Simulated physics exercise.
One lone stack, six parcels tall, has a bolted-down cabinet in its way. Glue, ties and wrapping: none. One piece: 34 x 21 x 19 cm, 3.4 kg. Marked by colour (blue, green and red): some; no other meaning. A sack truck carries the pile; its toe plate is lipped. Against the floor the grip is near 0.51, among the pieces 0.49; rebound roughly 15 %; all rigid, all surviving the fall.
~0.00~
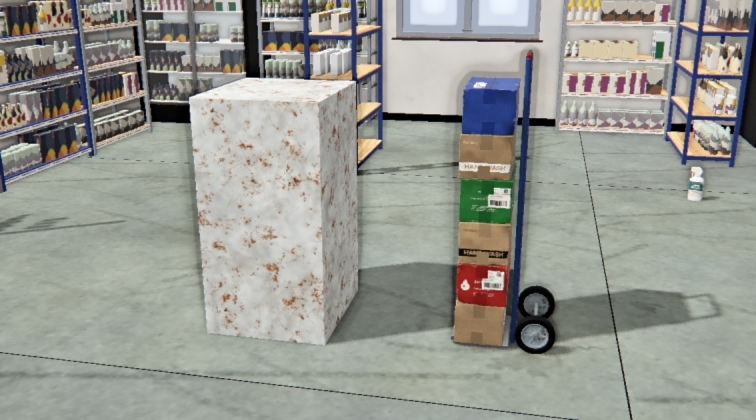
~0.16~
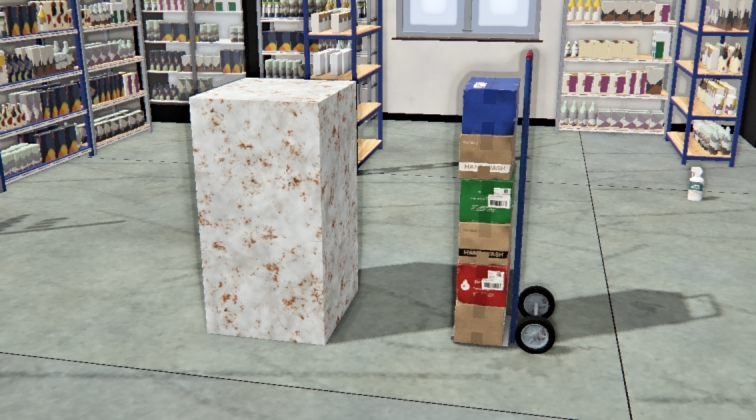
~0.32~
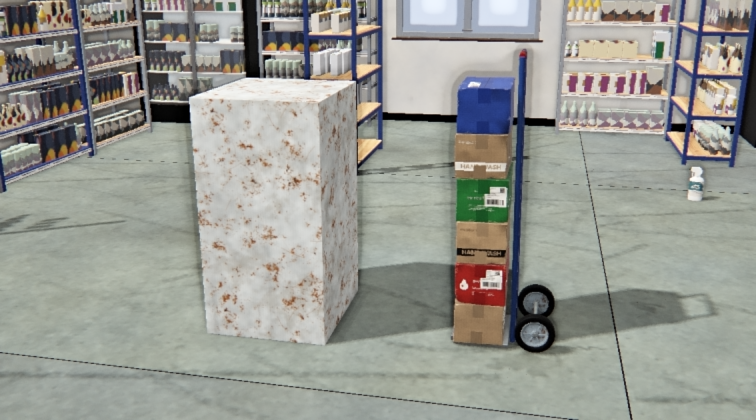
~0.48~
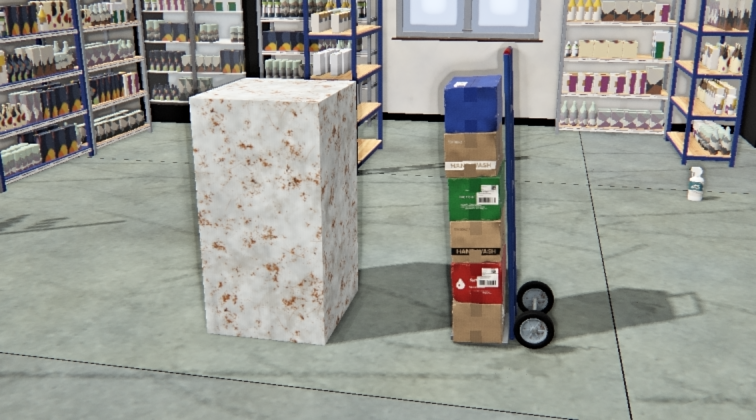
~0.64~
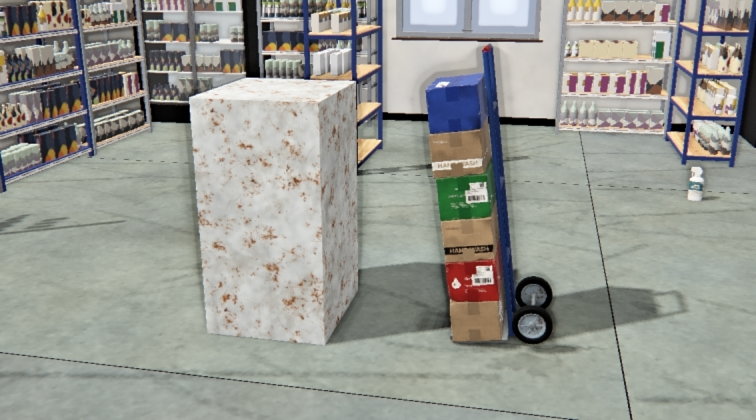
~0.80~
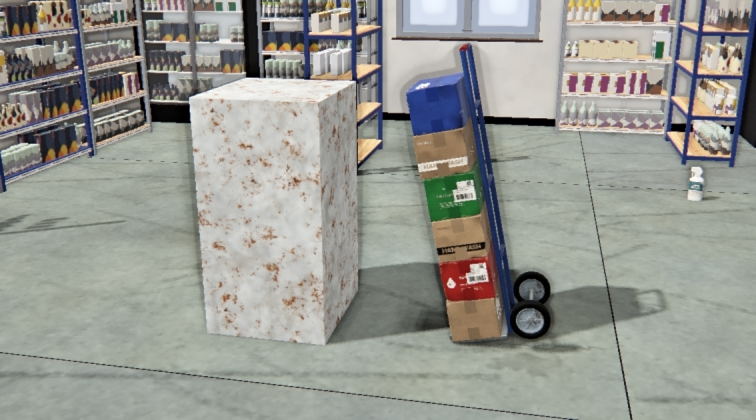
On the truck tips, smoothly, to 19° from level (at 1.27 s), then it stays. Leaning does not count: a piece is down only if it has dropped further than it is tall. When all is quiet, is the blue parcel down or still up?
The blue parcel avoids a fall once all is still.
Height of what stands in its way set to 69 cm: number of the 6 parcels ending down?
You'd end up with 2 of them.
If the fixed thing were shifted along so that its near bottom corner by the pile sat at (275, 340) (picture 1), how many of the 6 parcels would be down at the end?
Then 1.
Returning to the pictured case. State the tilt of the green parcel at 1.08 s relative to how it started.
Rotation: Approx. 20°.
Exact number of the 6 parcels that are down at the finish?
Count: 0.
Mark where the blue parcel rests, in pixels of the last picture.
I'd put it somewhere near (369, 119).
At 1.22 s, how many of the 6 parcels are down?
0 by that time.
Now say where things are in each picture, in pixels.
In the first picture (we follow the side turned to the camera), truck frame (525, 121) 0° forward; blue parcel (489, 112); green parcel (485, 202); red parcel (482, 286); no piece has moved.
Truck frame (525, 121) 0° forward; blue parcel (489, 112), in the second picture.
Truck frame (520, 119) 1° forward; blue parcel (484, 112) displaced 21 mm; 2 stirred so far, in the third picture.
Truck frame (508, 116) 4° forward; blue parcel (471, 110) tipped 4°; green parcel (474, 200) tipped 4°; steepest lean 4°, the parcel at (471, 156); 6 stirred so far, in the fourth picture.
Truck frame (491, 113) 8° forward; blue parcel (453, 110) tipped 8°; green parcel (463, 199) tipped 8°; 6 stirred so far, in the fifth picture.
Truck frame (473, 111) 12° forward; blue parcel (435, 110) tipped 12°; green parcel (452, 198) tipped 12°; red parcel (467, 281) tipped 12°; 6 stirred so far, in the sixth picture.
Around 0.90 s, none of the 6 parcels down, 6 disturbed; blue parcel tipped 15°; green parcel tipped 15°.
Around 1.08 s, none of the 6 parcels down, 6 disturbed; blue parcel tipped 21°; green parcel tipped 21°.
Around 1.22 s, none of the 6 parcels down, 6 disturbed; blue parcel tipped 29°, 6 cm lower; green parcel tipped 29°.
Finally (2.3 s), none of the 6 parcels down, 6 disturbed; blue parcel tipped 30°, 8 cm lower; green parcel tipped 30°; red parcel tipped 30°. Seen by the last camera, middles, blue parcel near (369, 119), green parcel near (410, 193).
